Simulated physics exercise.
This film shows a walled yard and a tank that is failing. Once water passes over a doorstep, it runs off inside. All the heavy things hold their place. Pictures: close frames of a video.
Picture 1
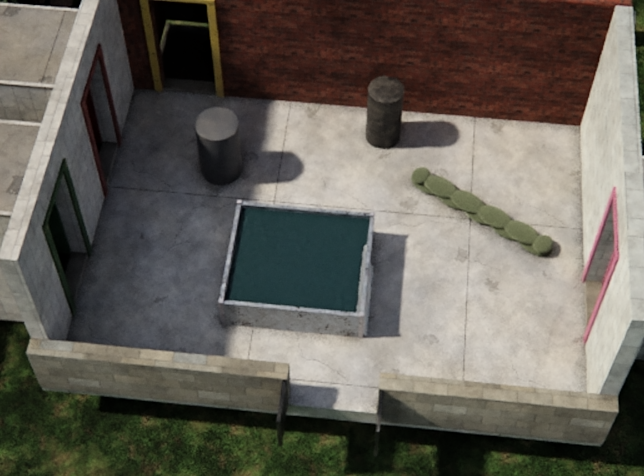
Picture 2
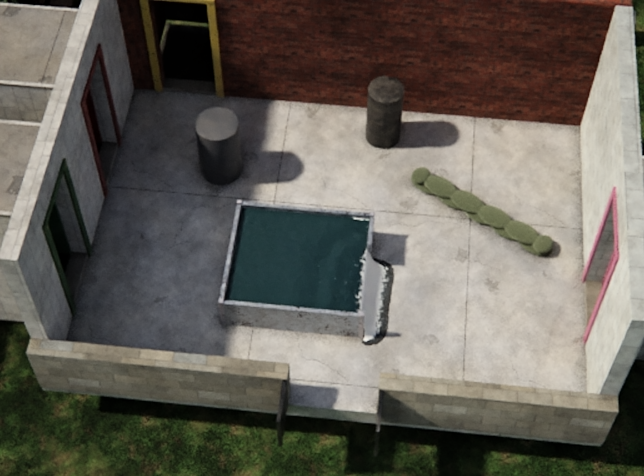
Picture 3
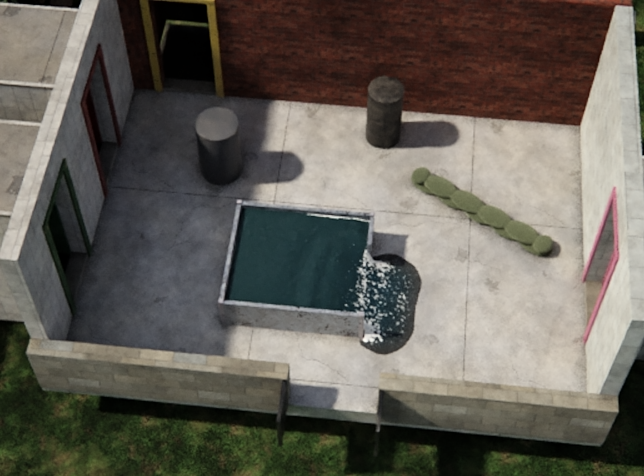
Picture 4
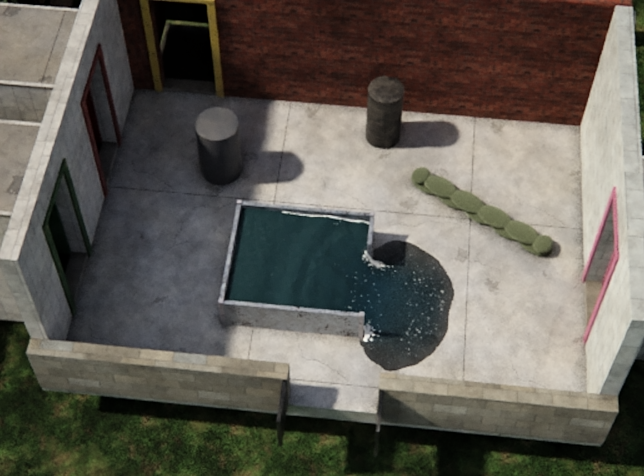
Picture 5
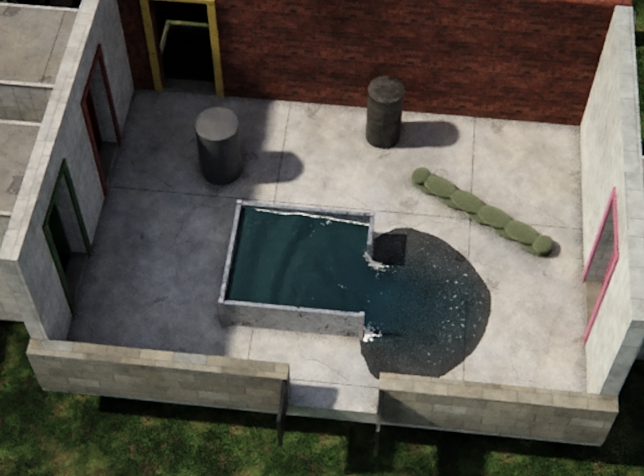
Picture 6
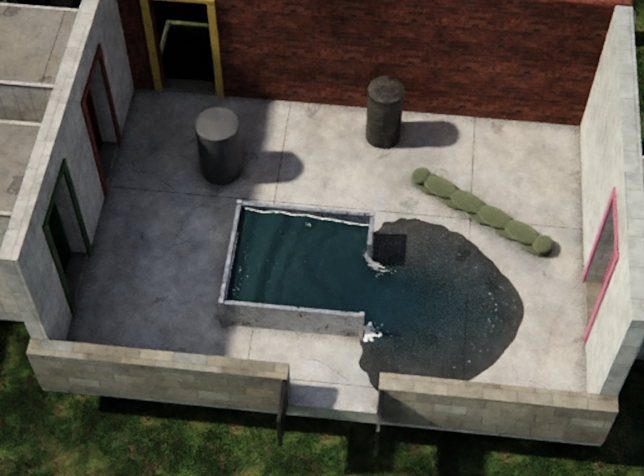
We see a water tank standing whole in a walled yard, then its right side gives way and water pours through the gap, spreading rightward across the paving in a widening dark pool near a low green hedge.
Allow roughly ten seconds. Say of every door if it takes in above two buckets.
The yellow door is going to allow two buckets or less, the pink door is going to allow over two buckets, the green door is going to allow two buckets or less, the red door is going to allow two buckets or less.
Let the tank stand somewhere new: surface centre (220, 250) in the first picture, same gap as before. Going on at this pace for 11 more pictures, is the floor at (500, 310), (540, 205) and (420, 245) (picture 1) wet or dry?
Readings in order: Flood; no flood; flood.
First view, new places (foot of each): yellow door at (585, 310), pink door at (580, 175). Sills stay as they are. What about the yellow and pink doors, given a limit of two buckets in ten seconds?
As I see it, the yellow door tops the limit and the pink door stays within the limit.
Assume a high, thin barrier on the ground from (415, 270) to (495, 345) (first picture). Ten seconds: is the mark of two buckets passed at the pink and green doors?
So the pink door fails to reach it and the green door fails to reach it.
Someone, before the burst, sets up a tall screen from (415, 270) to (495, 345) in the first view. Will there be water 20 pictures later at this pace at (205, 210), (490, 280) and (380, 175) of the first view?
Taking the points in order, they are high and dry, inundated and inundated.
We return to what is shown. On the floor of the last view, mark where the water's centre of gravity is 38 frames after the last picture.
Near (441, 283) in the last view.
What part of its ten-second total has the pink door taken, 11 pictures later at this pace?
Estimate: Roughly 30 %.
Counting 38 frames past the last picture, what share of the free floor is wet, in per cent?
50 %, roughly.
A moment on, water covers 25 % of the floor; the yellow door not reached, the pink door under two buckets in, the green door not reached, the red door not reached.
Next, water covers 25 % of the floor; the yellow door not reached, the pink door over two buckets in, the green door not reached, the red door not reached.
Then, water covers 35 % of the floor; the yellow door not reached, the pink door far over two buckets in, the green door not reached, the red door not reached.
Later, water covers 50 % of the floor; the yellow door not reached, the pink door far over two buckets in, the green door not reached, the red door not reached.
In the end, water covers 80 % of the floor; the yellow door wet at the sill, nothing in, the pink door far over two buckets in, the green door not reached, the red door wet at the sill, nothing in.
